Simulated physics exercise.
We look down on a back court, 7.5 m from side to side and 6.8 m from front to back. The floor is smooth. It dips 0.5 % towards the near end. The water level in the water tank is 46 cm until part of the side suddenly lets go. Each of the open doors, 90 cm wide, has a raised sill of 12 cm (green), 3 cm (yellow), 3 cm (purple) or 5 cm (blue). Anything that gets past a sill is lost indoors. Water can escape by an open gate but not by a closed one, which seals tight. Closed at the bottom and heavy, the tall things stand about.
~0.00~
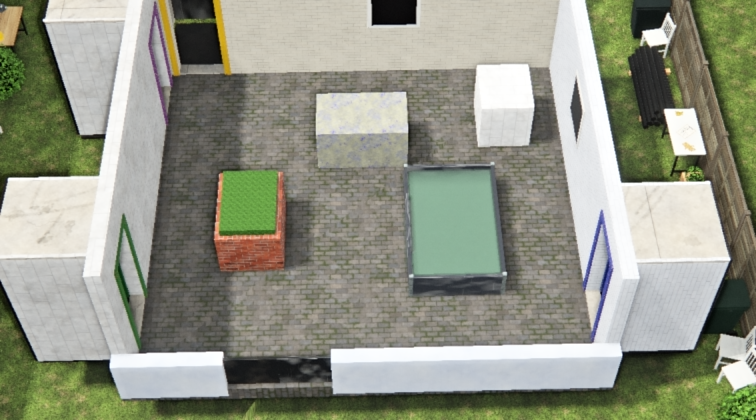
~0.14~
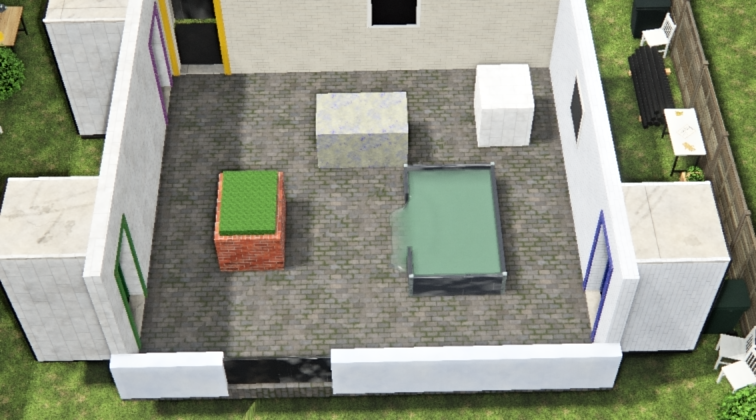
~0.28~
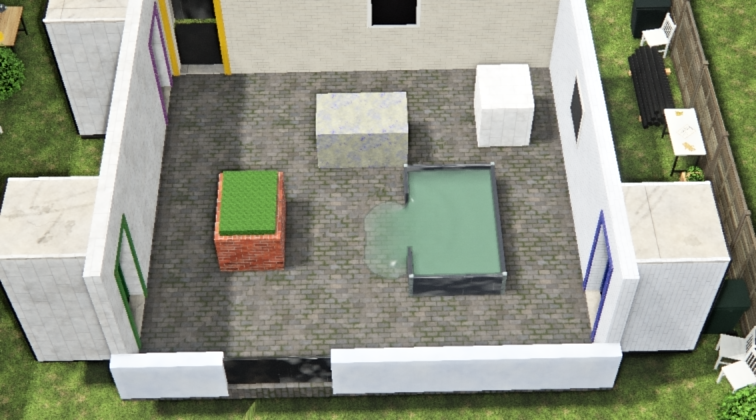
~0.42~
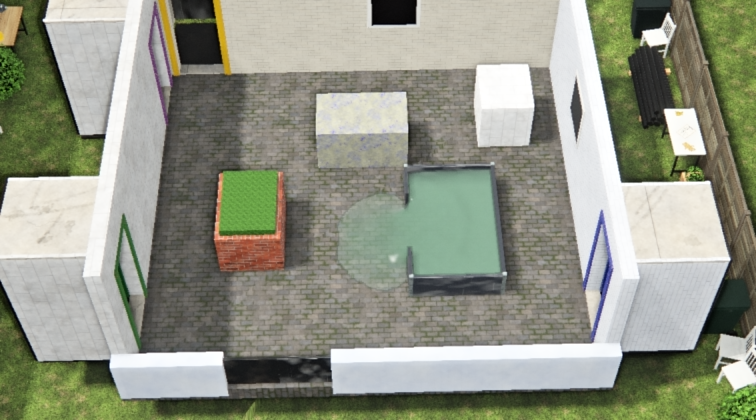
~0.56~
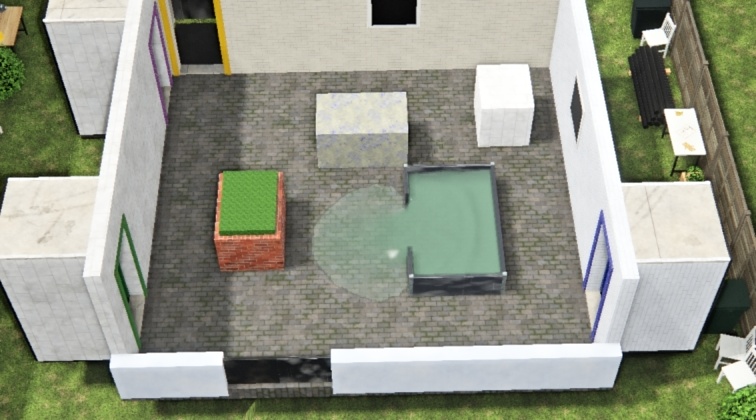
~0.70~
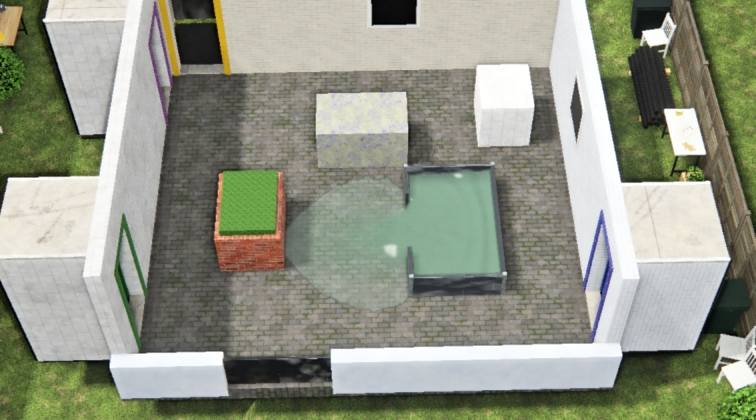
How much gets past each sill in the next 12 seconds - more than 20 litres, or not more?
Outcome: At the green door it looks set to land under the limit. At the yellow door it looks set to land over the limit. At the purple door it looks set to land over the limit. At the blue door it looks set to land under the limit.
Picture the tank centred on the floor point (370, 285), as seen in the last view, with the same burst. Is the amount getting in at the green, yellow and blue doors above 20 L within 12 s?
Green goes beyond, yellow goes beyond, blue stays inside, judged against that limit.
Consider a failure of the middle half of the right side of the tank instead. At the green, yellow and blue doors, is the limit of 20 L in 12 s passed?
Green short, yellow short, blue beyond.
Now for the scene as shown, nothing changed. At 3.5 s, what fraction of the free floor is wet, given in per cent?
Roughly 40 % of the floor is wet.
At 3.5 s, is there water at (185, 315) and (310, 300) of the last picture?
I'd call them drenched and then drenched.
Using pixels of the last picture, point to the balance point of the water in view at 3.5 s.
(342, 244).
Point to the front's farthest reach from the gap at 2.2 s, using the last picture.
I'd mark it close to (162, 348).
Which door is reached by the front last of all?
The blue door.
After 1.4 s water covers 15 % of the floor and is deepest (26 cm) near (285, 248); green door not reached, yellow door not reached, purple door not reached, blue door not reached.
After 2.2 s water covers 30 % of the floor and is deepest (24 cm) near (295, 248); green door not reached, yellow door not reached, purple door not reached, blue door not reached.
After 3.5 s water covers 40 % of the floor and is deepest (20 cm) near (136, 378); green door 10 cm at the sill, 0 L in, yellow door 6 cm at the sill, 0 L in, purple door 7 cm at the sill, 1 L in, blue door not reached.
After 7.0 s water covers 65 % of the floor and is deepest (10 cm) near (159, 377); green door 8 cm at the sill, 0 L in, yellow door 6 cm at the sill, 33 L in, purple door 6 cm at the sill, 30 L in, blue door not reached.
After 12.0 s water covers 85 % of the floor and is deepest (6 cm) near (203, 250); green door 5 cm at the sill, 0 L in, yellow door 4 cm at the sill, 53 L in, purple door 5 cm at the sill, 53 L in, blue door 3 cm at the sill, 0 L in.
